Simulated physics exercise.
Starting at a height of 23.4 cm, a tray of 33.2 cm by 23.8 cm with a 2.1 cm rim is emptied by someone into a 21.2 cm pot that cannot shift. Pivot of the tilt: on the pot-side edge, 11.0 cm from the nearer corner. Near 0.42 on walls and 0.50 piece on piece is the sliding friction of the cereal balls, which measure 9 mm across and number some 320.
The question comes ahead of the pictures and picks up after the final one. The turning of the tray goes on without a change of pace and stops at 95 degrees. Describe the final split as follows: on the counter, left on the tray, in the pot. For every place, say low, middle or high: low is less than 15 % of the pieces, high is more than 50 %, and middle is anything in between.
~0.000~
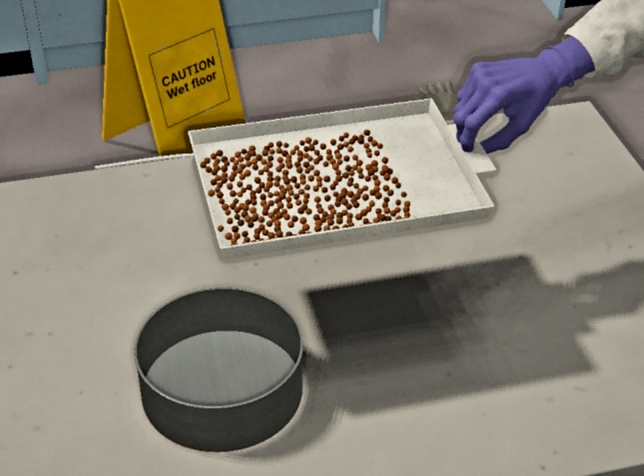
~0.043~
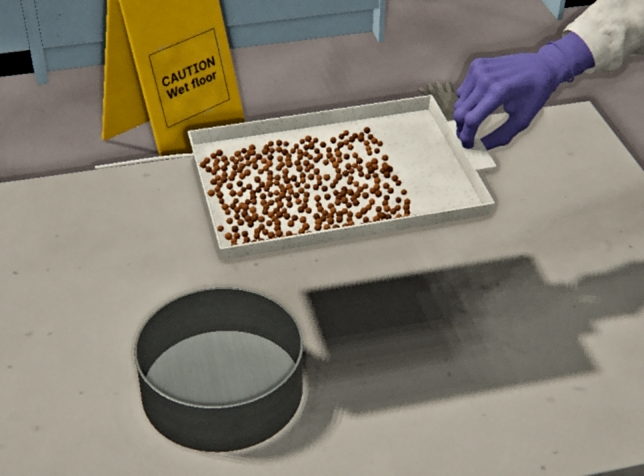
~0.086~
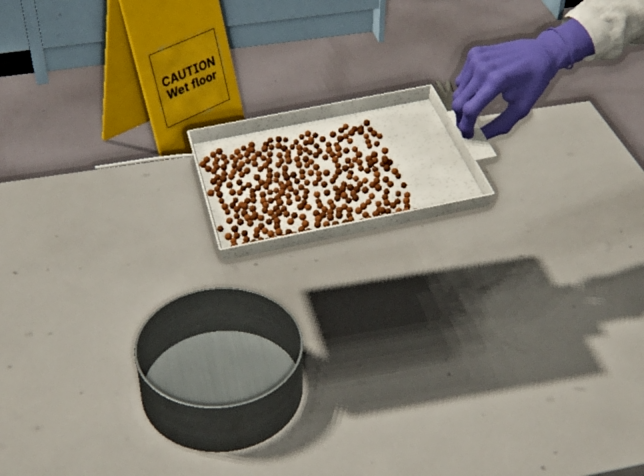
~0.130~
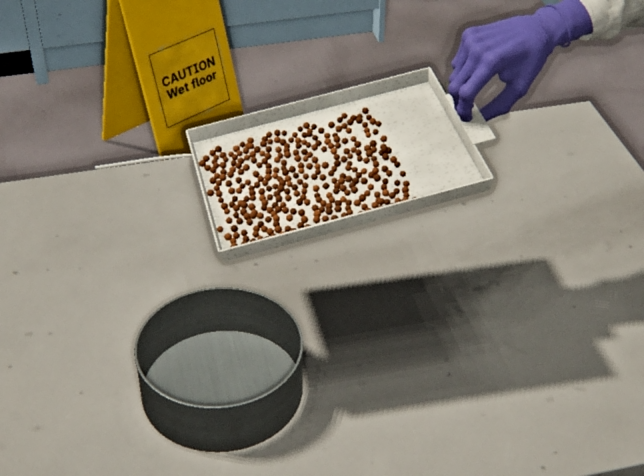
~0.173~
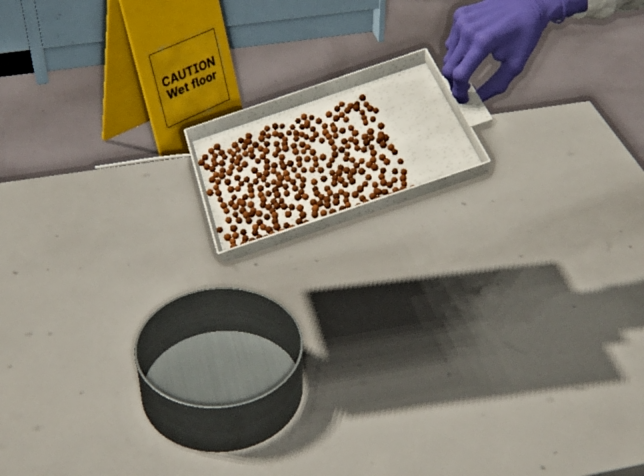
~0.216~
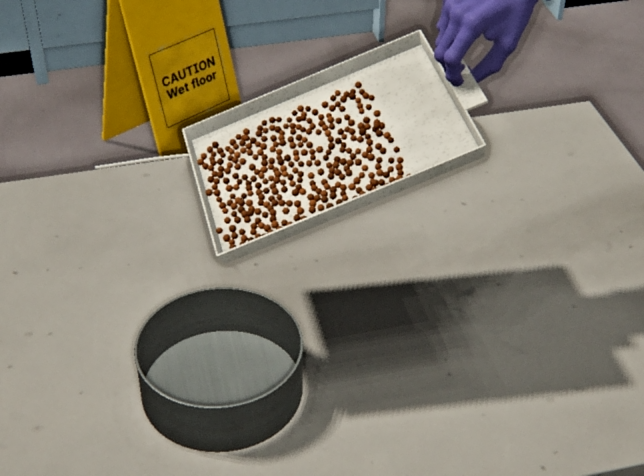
Here is the split: Counter: Middle; left on the tray: Low; pot: High.
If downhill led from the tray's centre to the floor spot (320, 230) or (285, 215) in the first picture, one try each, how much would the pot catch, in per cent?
First try: Around 75 percent; second try: Around 100 percent.
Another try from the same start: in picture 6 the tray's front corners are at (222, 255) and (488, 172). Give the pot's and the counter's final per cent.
Pot 90 % / counter 10 %.
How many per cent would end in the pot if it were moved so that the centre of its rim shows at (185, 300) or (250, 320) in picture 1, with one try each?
About 85 and 55 per cent.
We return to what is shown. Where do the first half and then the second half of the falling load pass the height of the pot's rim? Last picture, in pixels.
It passes about (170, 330) first and (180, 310) afterwards.
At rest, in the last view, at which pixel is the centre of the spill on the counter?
The middle of the spill sits at roughly (127, 322).
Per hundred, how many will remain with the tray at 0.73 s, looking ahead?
Some 95 per cent of the load.
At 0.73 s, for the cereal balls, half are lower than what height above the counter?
About 28 centimetres.
After 0.52 s, tilt 56 degrees; the tray holds 100 %, the pot 0 %.
Then, at 0.73 s, tilt 82 degrees; the tray holds 95 %, the pot 0 %.
Then, at 1.05 s, tilt 95 degrees; the tray holds 25 %, the pot 15 %.
By 2.0 s all is still; counter 30 %, tray 0 %, pot 65 %.
